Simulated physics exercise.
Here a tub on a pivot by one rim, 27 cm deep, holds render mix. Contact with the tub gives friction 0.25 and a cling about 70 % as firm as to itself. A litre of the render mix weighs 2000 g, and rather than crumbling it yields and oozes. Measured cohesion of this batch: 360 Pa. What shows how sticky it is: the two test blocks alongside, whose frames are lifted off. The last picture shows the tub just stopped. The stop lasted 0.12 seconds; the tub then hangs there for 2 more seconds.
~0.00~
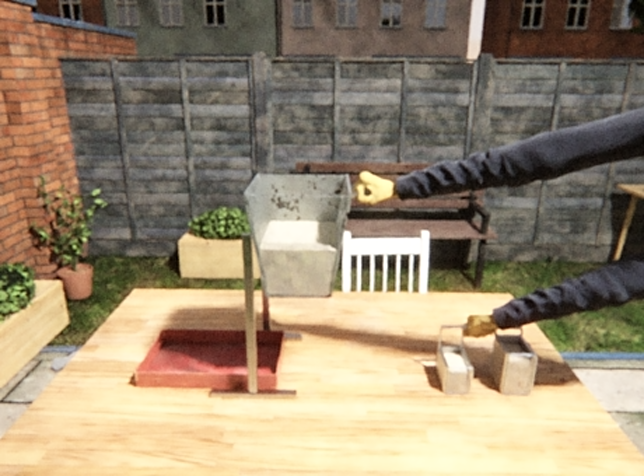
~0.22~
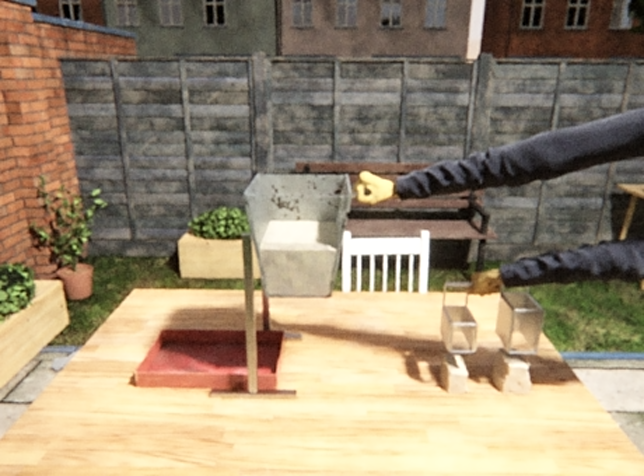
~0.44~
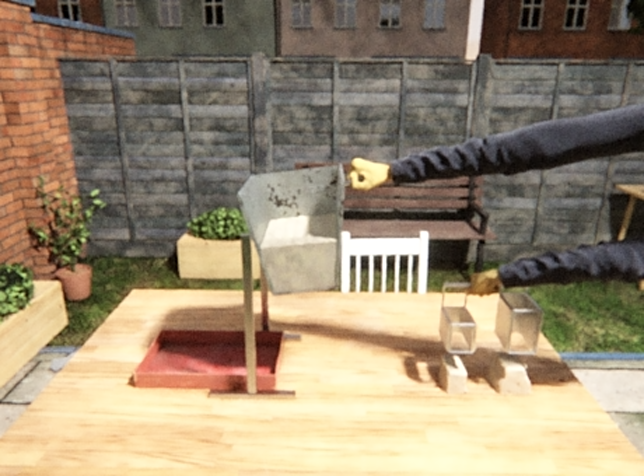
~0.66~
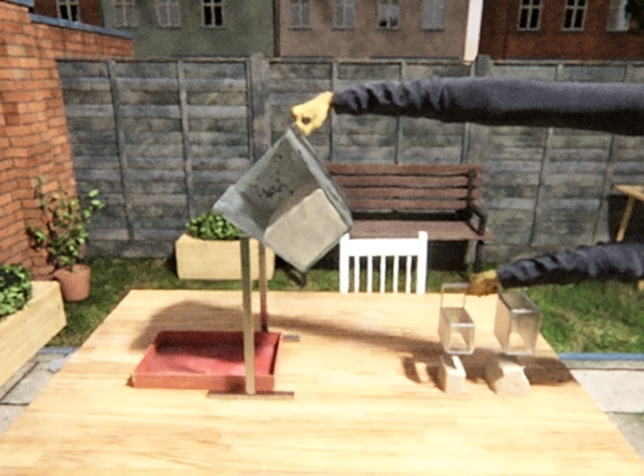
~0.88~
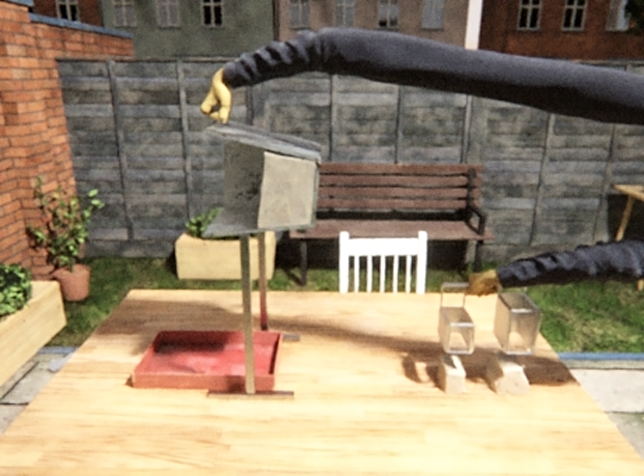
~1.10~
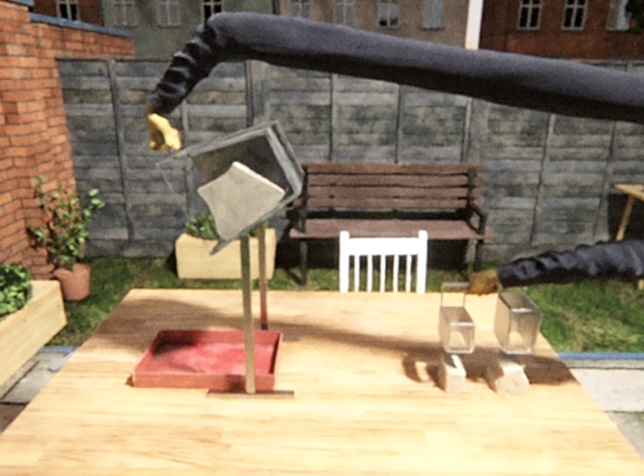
In a walled yard, a gloved hand lifting moulds off two small blocks, another swinging a grey tub over leftwards above a red tray.
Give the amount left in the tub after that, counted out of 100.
0 %.
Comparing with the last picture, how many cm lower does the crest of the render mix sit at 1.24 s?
About 11 cm.
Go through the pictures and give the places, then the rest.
Handle-side rim at (348, 196), tilt 0 degrees; top of the render mix at (268, 249); blocks stand 7.0 cm, 11 cm (left to right), in the first frame.
Handle-side rim at (348, 196), tilt 0 degrees; top of the render mix at (268, 249); blocks stand 6.9 cm, 9.2 cm (left to right), in the second frame.
Handle-side rim at (341, 183), tilt 7 degrees; top of the render mix at (333, 240); blocks stand 6.9 cm, 8.5 cm (left to right), in the third frame.
Handle-side rim at (285, 137), tilt 44 degrees; top of the render mix at (318, 190); blocks stand 6.8 cm, 8.3 cm (left to right), in the fourth frame.
Handle-side rim at (204, 134), tilt 86 degrees; top of the render mix at (266, 153); blocks stand 6.8 cm, 8.3 cm (left to right), in the fifth frame.
Handle-side rim at (158, 166), tilt 116 degrees; top of the render mix at (237, 165); blocks stand 6.8 cm, 8.3 cm (left to right), in the sixth frame.
After 1.24 s, the tub is at 116 degrees and holds 46 %.
After 1.41 s, the tub is at 116 degrees and holds 0 %.
After 1.58 s, the tub is at 116 degrees and holds 0 %.
After 1.75 s, the tub is at 116 degrees and holds 0 %.
After 3.10 s, at the end, the tub is at 116 degrees and holds 0 %.
